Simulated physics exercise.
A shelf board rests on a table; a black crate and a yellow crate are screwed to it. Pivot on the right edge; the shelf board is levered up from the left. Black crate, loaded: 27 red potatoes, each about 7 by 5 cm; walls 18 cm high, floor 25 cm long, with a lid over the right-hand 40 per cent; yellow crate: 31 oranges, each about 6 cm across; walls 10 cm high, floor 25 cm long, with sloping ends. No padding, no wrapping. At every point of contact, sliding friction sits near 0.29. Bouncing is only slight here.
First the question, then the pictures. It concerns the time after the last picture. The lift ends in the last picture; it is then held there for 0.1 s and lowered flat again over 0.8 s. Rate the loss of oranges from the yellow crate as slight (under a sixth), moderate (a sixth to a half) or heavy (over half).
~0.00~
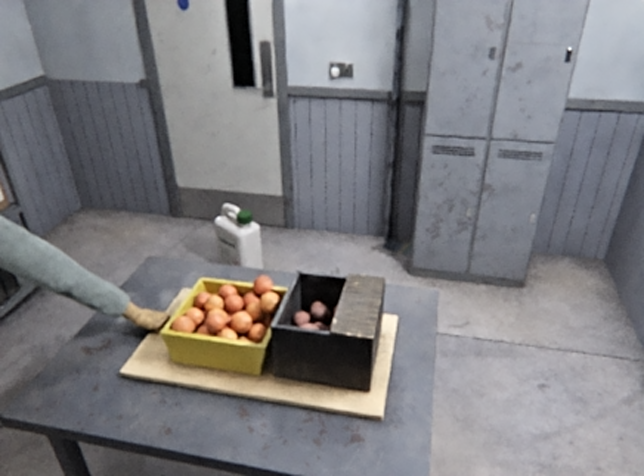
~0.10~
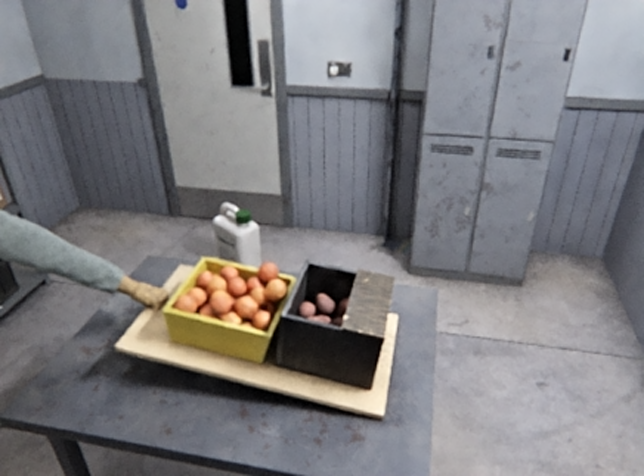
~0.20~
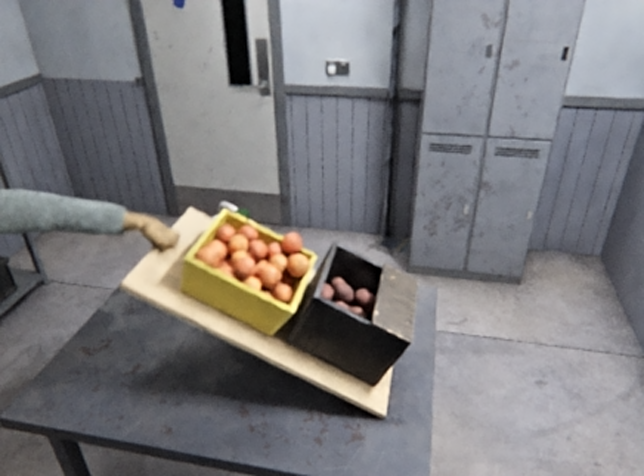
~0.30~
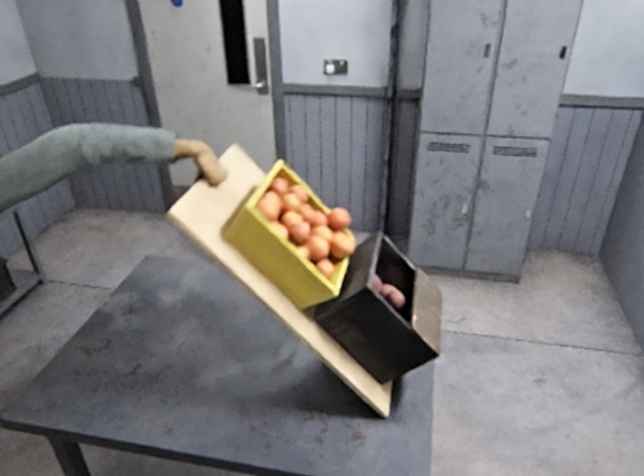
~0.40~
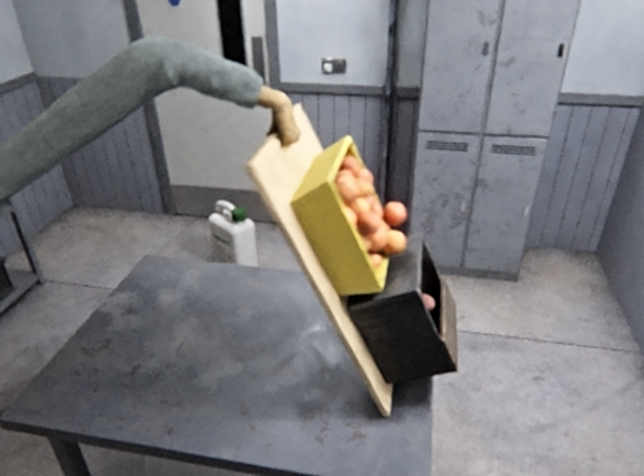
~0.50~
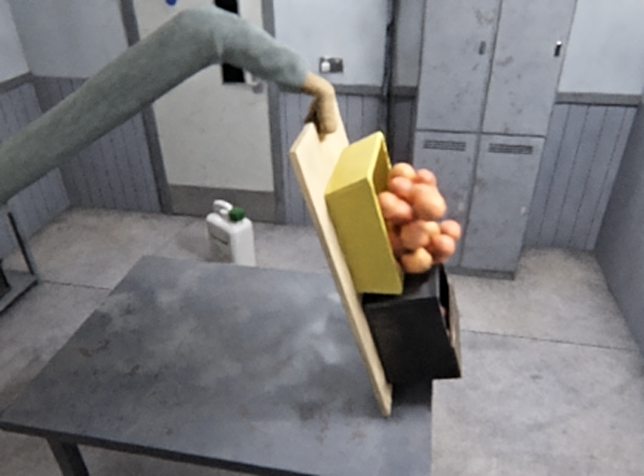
The loss is heavy.
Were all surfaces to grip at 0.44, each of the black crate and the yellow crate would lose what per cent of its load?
Black crate 0, yellow crate 90 per cent.
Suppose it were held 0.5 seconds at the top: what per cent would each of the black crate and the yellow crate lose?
Black crate: 0%, yellow crate: 90%.
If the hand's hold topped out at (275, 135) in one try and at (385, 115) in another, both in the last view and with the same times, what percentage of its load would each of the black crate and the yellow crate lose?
First try, then second: The black crate sheds 0 then 0 per cent, and the yellow crate sheds 70 then 100 per cent.
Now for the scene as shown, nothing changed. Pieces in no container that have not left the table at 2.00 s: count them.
Some 0 pieces.
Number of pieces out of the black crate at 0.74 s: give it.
At that moment the black crate count out stands near 0.
After 0.74 s, tilt 67°; black crate 27 in, 0 out and yellow crate 2 in, 29 out.
After 1.04 s, tilt 31°; black crate 27 in, 0 out and yellow crate 2 in, 29 out.
After 1.46 s, tilt 0°; black crate 27 in, 0 out and yellow crate 2 in, 29 out.
When it is over (at 2.00 s), black crate 27 in, 0 out and yellow crate 2 in, 29 out. Asked share, 29 of 31, 94 per cent.
